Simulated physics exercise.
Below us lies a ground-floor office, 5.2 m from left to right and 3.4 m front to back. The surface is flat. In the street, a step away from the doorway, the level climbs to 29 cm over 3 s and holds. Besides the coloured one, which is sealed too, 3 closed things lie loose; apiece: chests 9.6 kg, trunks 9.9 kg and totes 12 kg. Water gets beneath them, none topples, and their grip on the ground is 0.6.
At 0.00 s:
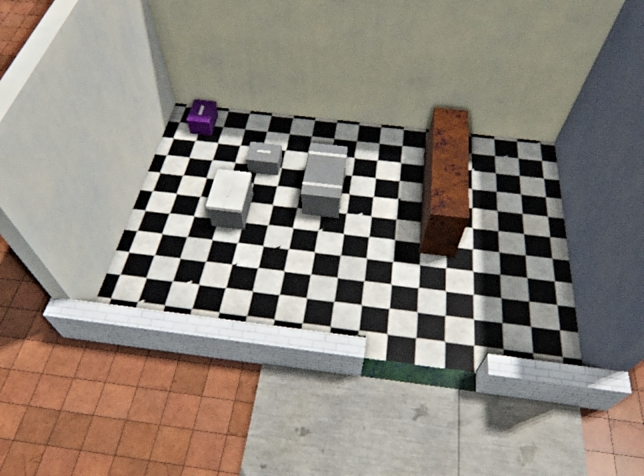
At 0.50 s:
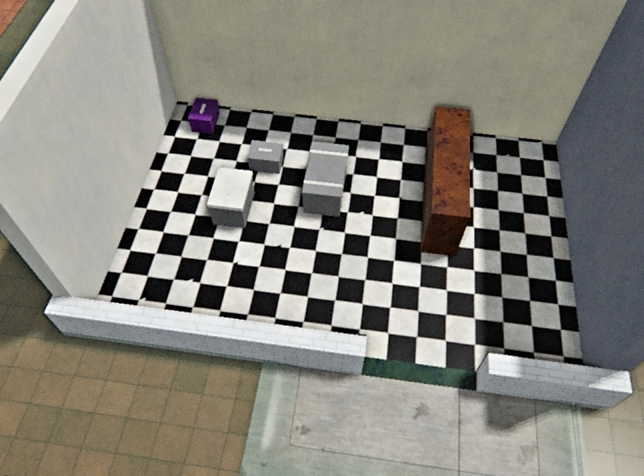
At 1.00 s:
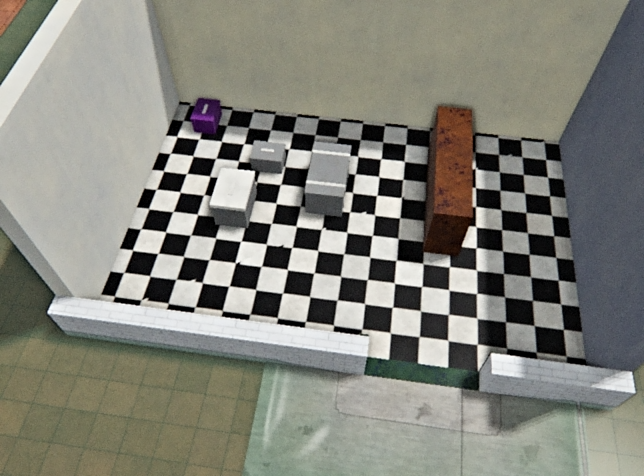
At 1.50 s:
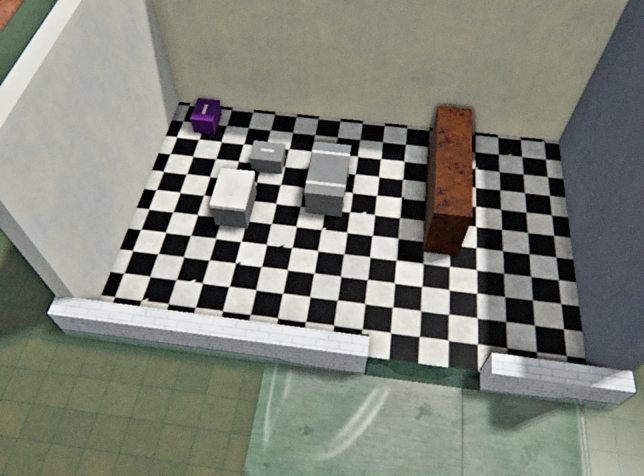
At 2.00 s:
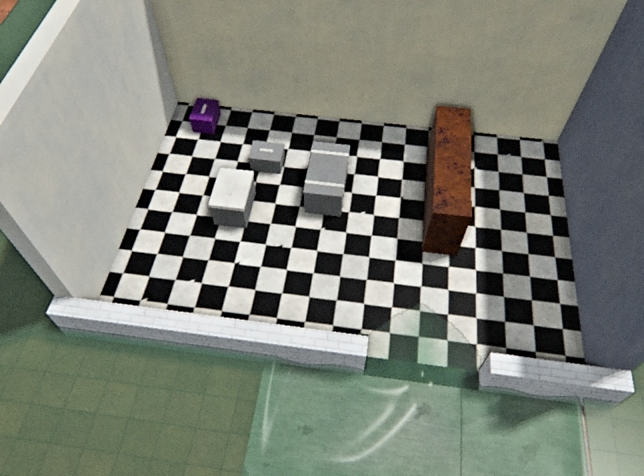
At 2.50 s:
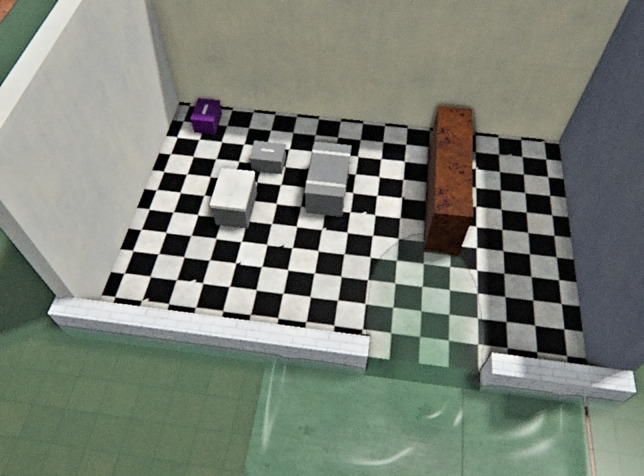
Greenish water spread over the tiled street outside a checkered-floor room, then crept through the doorway and partway across the floor, while the purple box, the pale boxes and the tall brown block stayed still.
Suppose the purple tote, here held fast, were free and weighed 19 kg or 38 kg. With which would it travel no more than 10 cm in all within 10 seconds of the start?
Verdict: Only the larger load is enough.
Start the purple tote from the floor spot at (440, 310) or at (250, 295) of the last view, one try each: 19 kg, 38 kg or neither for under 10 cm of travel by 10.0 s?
In that order: It takes the larger; either load holds.
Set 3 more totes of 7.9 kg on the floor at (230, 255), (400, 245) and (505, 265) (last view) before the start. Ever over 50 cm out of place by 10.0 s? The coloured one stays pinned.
In that order: Short of it, past it, more.
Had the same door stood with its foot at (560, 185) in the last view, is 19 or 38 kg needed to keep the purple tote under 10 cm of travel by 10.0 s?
In that case the smaller load will do.
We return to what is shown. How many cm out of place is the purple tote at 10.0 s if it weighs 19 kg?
Roughly 100 cm.
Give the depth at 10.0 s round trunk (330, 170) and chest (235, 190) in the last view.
About 16 and 11 cm.
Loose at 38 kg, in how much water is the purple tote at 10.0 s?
Roughly 15 cm.
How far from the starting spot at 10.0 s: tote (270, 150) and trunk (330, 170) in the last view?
In that order: 140 cm, 200 cm.
After 3.5 s the purple tote would be 0 cm from its start with 19 kg and 0 cm from its start with 38 kg; 0 cm of water round it then.
After 4.5 s the purple tote would be 0 cm from its start with 19 kg and 0 cm from its start with 38 kg; 0 cm of water round it then.
After 7.0 s the purple tote would be 0 cm from its start with 19 kg and 0 cm from its start with 38 kg; 8 cm of water round it then.
After 10.0 s the purple tote would be 105 cm from its start with 19 kg and 2 cm from its start with 38 kg; 15 cm of water round it then.
